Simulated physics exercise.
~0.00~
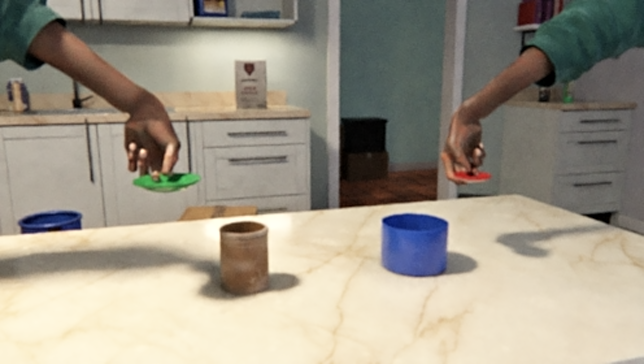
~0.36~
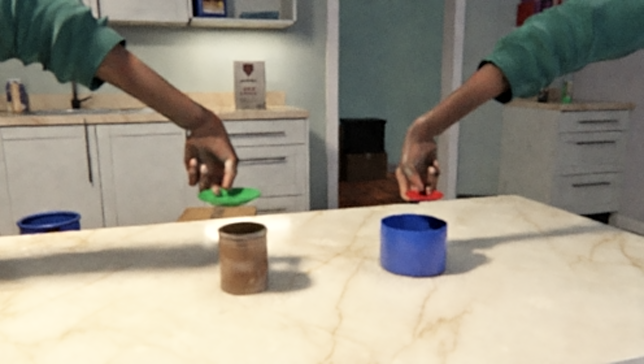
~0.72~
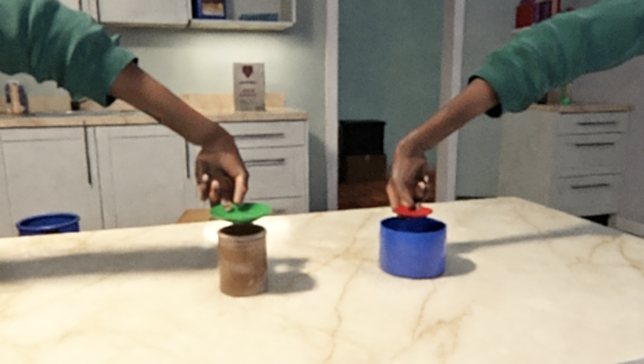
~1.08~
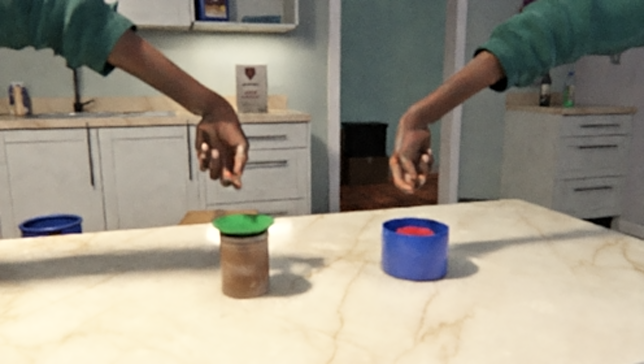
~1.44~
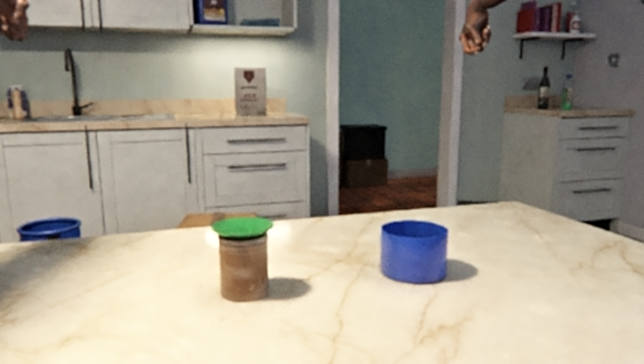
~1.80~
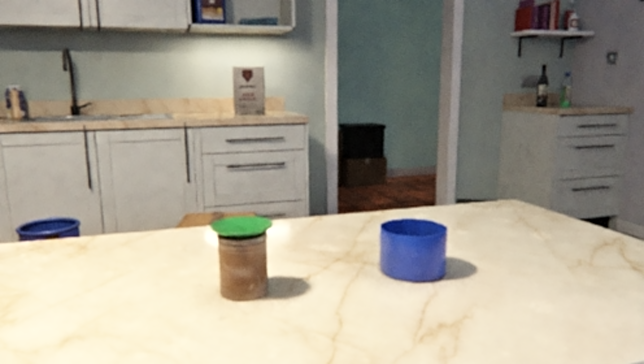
A green saucer and a red one were lowered by two hands over a brown jar and a blue mug, then released; the green one stayed on top of the jar, while the red one dropped inside the mug, out of sight.
